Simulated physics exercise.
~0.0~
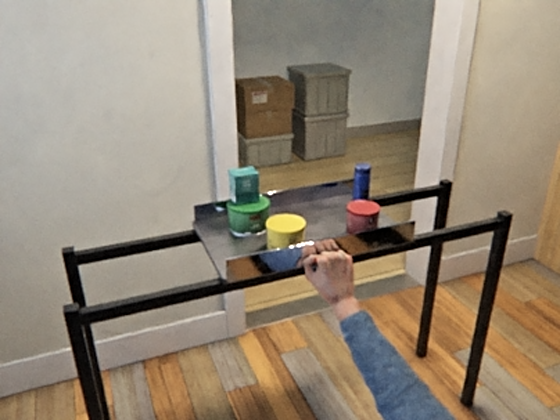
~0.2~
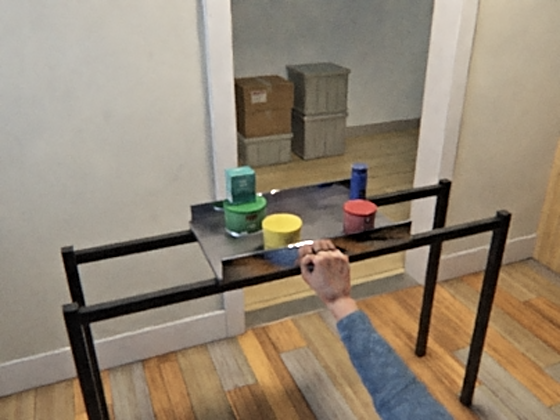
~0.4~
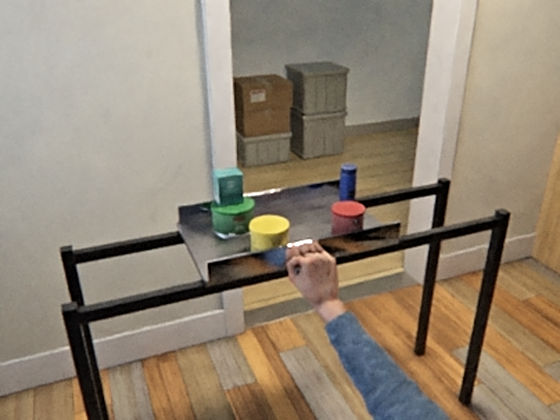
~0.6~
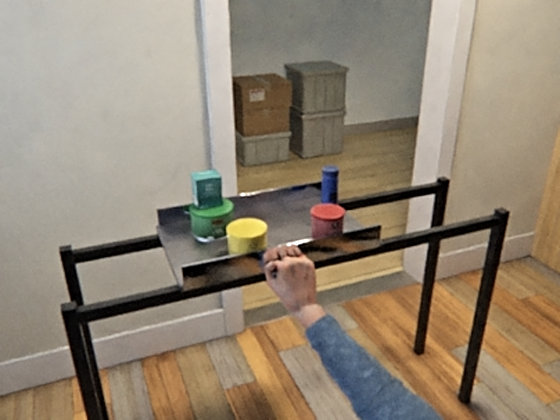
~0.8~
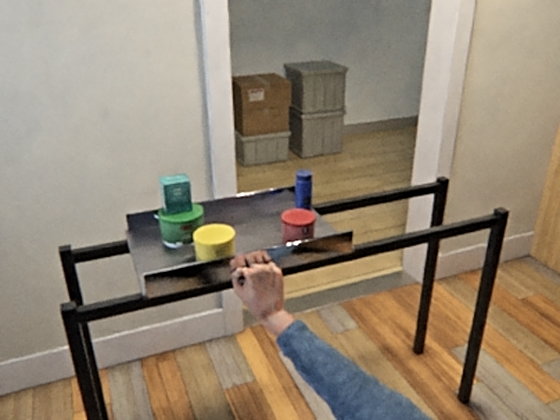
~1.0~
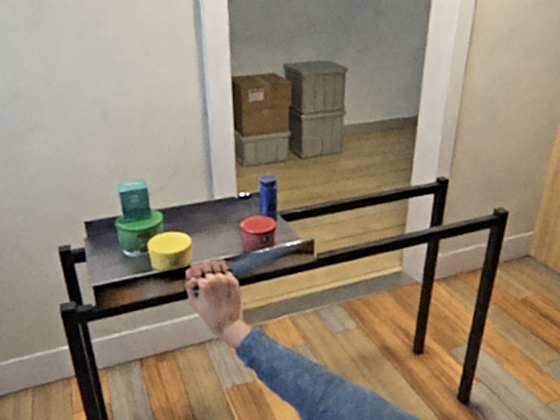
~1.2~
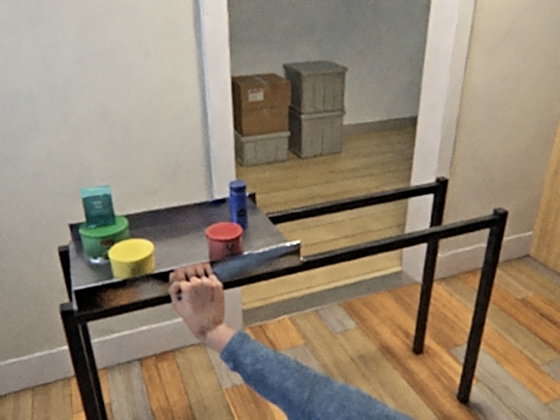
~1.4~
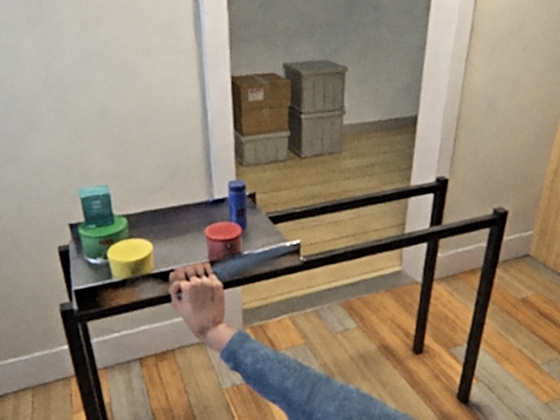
A tray of five items slides left along the rails, pushed by a hand, and stops with everything upright.
